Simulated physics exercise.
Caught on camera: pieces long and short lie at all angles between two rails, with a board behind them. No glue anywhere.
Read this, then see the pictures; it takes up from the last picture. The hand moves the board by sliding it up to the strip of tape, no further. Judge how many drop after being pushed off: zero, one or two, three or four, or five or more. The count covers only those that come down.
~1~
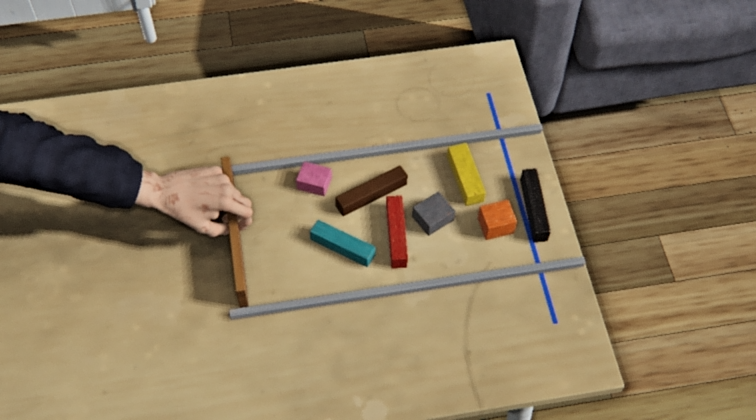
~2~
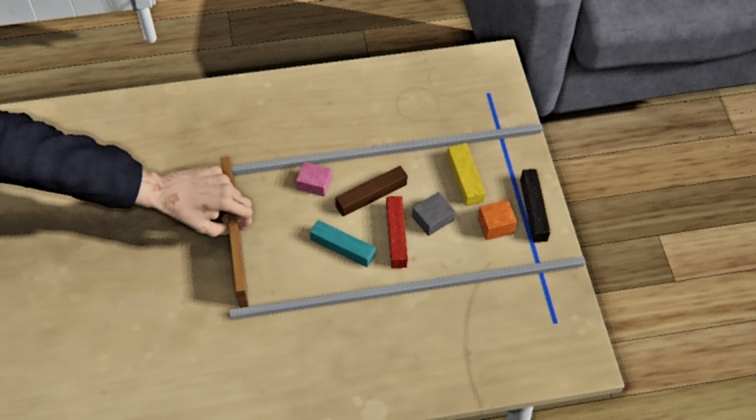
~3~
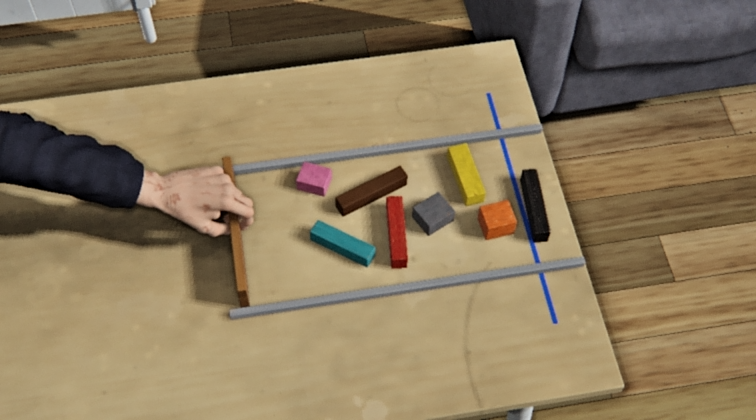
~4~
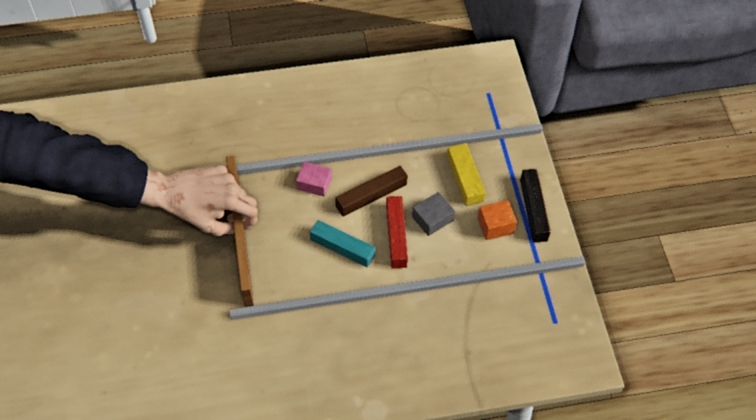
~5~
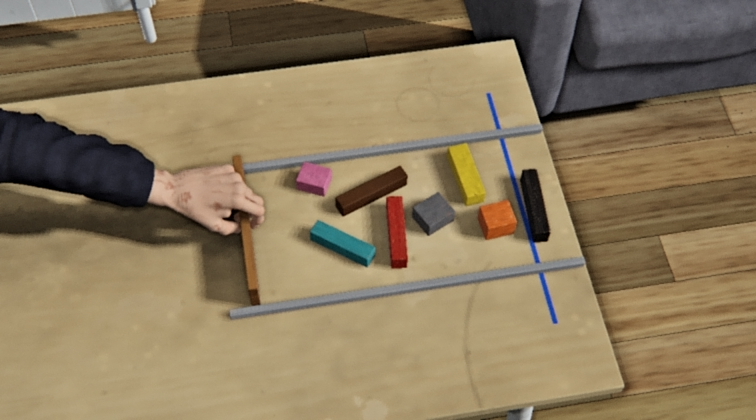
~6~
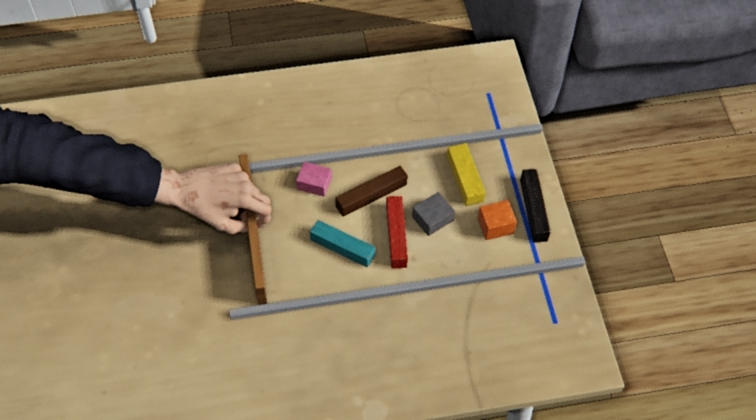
Number dropping: Three or four.
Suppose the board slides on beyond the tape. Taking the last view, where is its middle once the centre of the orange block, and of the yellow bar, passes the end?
First it's close to (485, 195), next close to (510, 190).
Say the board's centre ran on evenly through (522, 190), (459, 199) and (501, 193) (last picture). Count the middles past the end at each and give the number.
4; 0; 2.
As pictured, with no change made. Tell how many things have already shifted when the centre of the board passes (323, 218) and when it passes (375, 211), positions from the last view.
So 2, and at the other place 4.
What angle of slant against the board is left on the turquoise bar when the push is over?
It comes to around 0 degrees.
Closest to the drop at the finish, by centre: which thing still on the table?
Brown stick.
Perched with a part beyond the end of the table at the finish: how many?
Overhanging ones - 1.
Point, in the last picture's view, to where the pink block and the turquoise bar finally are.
In the last picture they sit at about (519, 142) and about (535, 220).
A little later, none off yet; black bar at rest near (535, 205); orange block at rest near (497, 220); yellow bar at rest near (466, 174).
When it is over, the number that fall off is three or four; down, grey block, yellow bar, orange block and black bar.
